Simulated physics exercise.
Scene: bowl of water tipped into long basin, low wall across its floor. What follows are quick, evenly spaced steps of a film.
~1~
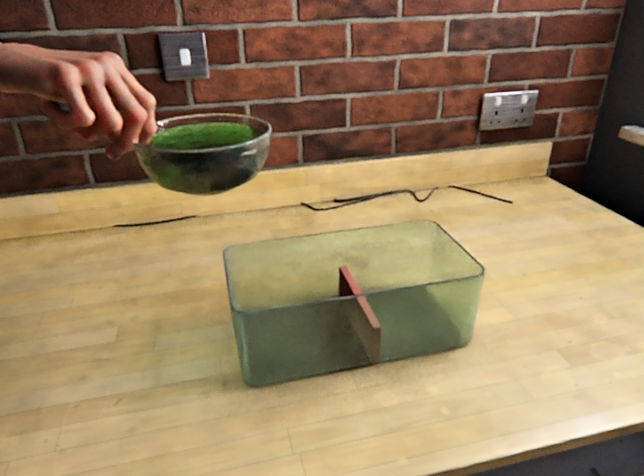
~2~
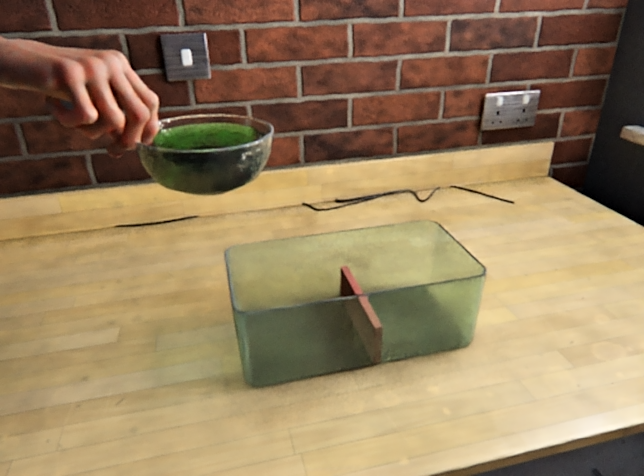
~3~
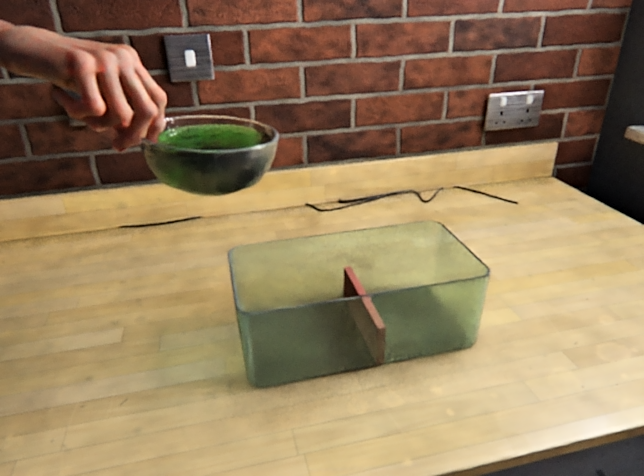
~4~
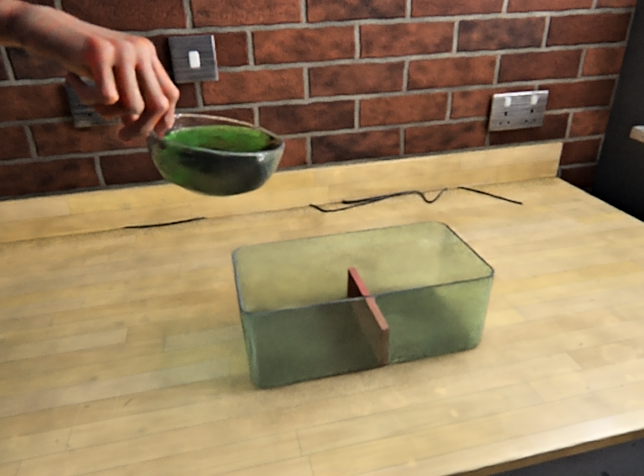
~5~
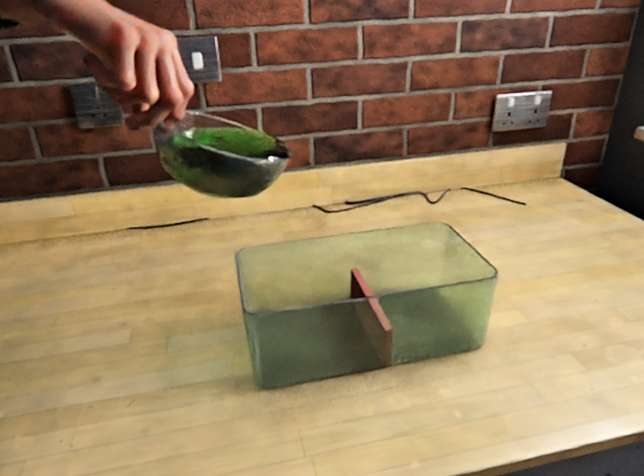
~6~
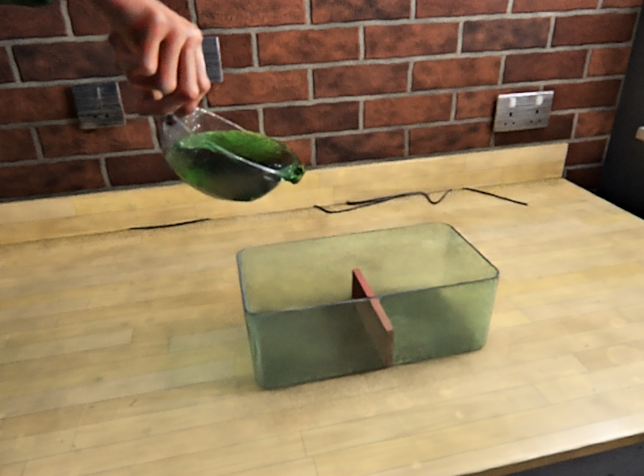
A hand tilts a glass bowl of green liquid rightward above a long, divided basin.
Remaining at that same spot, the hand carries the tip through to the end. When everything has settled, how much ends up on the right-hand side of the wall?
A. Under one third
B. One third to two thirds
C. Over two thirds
A, under one third.
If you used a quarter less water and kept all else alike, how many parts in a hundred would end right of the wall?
The share comes to roughly 5 per cent.
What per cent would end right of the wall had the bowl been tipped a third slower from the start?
It comes to some 0 per cent.
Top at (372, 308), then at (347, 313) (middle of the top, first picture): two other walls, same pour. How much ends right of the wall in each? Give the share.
About 15 % and 30 %.
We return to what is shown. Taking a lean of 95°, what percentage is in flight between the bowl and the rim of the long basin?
Estimate: Some 35 per cent.
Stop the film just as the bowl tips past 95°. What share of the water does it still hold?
Remaining share, estimated: 10 %.
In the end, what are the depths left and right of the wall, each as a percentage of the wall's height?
About 40 on the left and about 0 on the right.
A moment on, the bowl is tipped on its side and 8 per cent is still to pour, 58 is left of the wall and 0 right of it.
Next, the bowl is tipped right over and 0 per cent is still to pour, 95 is left of the wall and 2 right of it.
Then the bowl is tipped right over and 0 per cent is still to pour, 95 is left of the wall and 3 right of it.
Later the bowl is tipped right over and 0 per cent is still to pour, 95 is left of the wall and 3 right of it.
Finally, 95 per cent lies left of the wall, 3 right of it and 2 outside.
